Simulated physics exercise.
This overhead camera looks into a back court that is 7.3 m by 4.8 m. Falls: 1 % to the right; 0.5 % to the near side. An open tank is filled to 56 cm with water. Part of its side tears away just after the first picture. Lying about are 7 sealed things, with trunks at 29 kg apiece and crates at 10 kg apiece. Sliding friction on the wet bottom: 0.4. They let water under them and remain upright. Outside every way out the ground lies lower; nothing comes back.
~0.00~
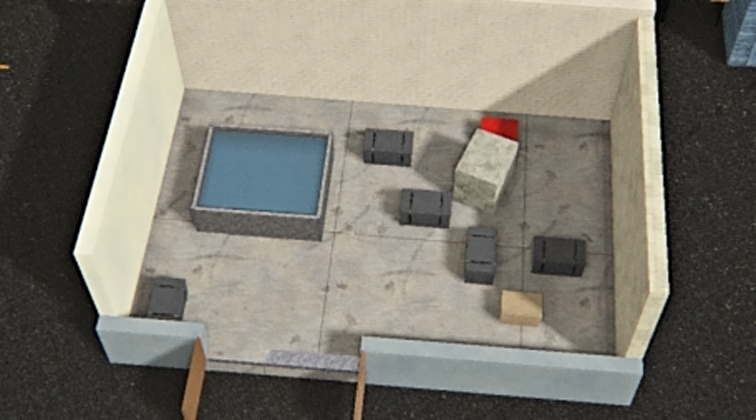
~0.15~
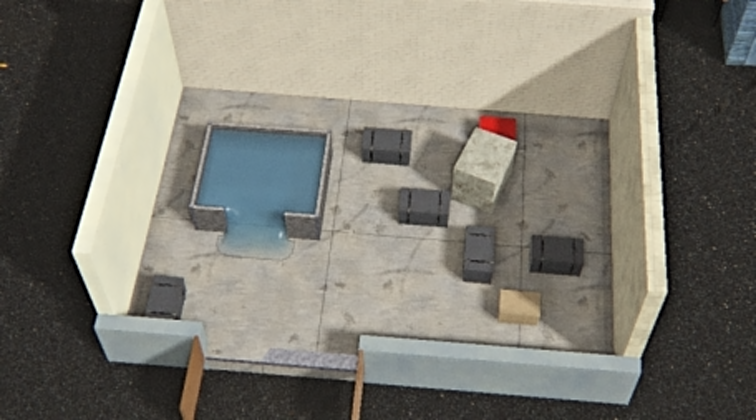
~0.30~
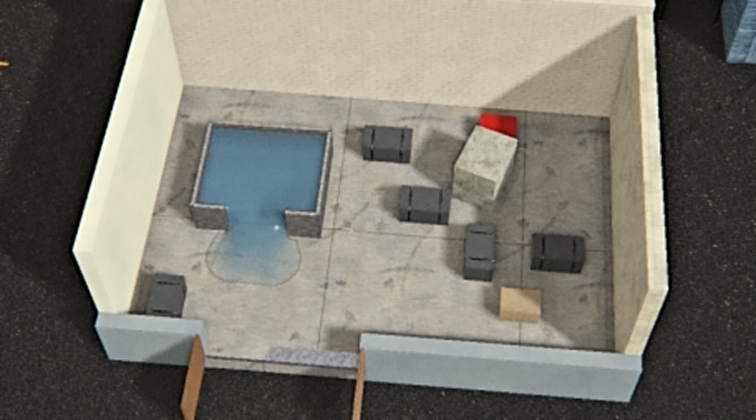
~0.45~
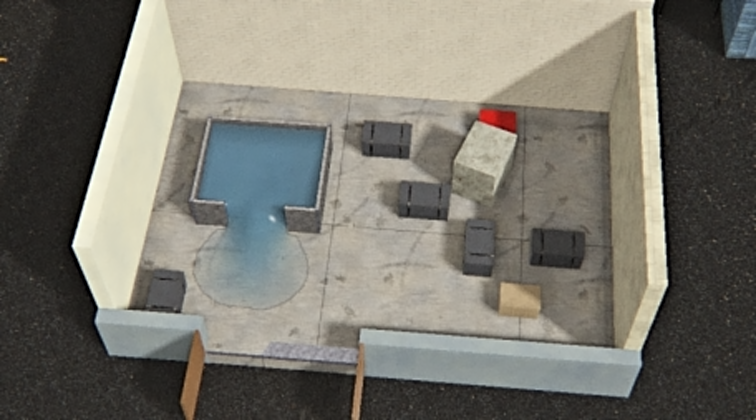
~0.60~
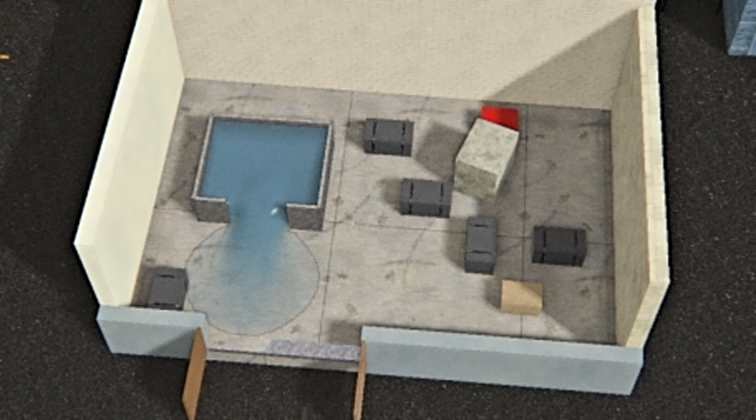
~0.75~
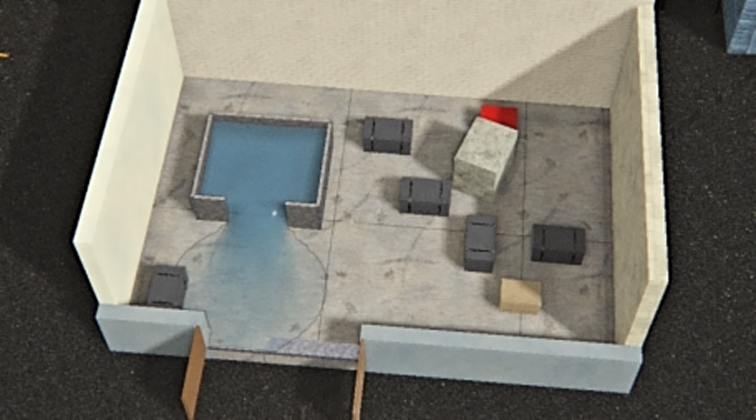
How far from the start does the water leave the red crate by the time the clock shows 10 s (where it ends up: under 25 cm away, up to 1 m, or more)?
Expect it to remain nearly in place.
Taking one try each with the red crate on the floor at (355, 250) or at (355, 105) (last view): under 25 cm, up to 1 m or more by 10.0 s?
Try one, it keeps its spot; try two, it keeps its spot.
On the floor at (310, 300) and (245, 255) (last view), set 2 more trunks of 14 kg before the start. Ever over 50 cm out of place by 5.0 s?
One by one: Beyond it, then beyond it.
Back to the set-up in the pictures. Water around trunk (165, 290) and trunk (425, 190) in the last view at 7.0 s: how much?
5 and 0 cm.
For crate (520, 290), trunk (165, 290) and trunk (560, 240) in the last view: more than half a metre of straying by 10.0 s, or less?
The first never reached the threshold, the second topped the threshold, and the third never reached the threshold.
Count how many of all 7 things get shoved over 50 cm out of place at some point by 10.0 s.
The count comes to 1.
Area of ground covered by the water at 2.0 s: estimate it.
Wet area: Approx. 10.5 m2.
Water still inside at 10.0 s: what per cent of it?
About 34 per cent.
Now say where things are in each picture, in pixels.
The red crate at (499, 128), on the bottom; water covers 2.9 m2; 0 of 7 have shifted, in the first picture.
The red crate at (498, 127) rests on the ground; 3.4 m2 under water; 0 of 7 have shifted, in the second picture.
The red crate at (498, 125) rests on the ground; water covers 4.1 m2; 0 of 7 have shifted, in the third picture.
The red crate at (498, 120) rests on the ground; water covers 5.0 m2; 0 of 7 have shifted, in the fourth picture.
The red crate at (500, 117), on the bottom; 6.0 m2 under water; 0 of 7 have shifted, in the fifth picture.
The red crate at (499, 116), on the bottom; water covers 6.9 m2; 0 of 7 have shifted, in the sixth picture.
After 2.0 s the red crate is near (499, 116), 0.0 m from its start, aground; 0 of 7 are out; 0 afloat.
After 4.5 s the red crate is near (499, 116), 0.0 m from its start, aground; 0 of 7 are out; 0 afloat.
After 7.0 s the red crate is near (499, 116), 0.0 m from its start, aground; 0 of 7 are out; 0 afloat.
After 10.0 s the red crate is near (499, 116), 0.0 m from its start, aground; 0 of 7 are out; 0 afloat.
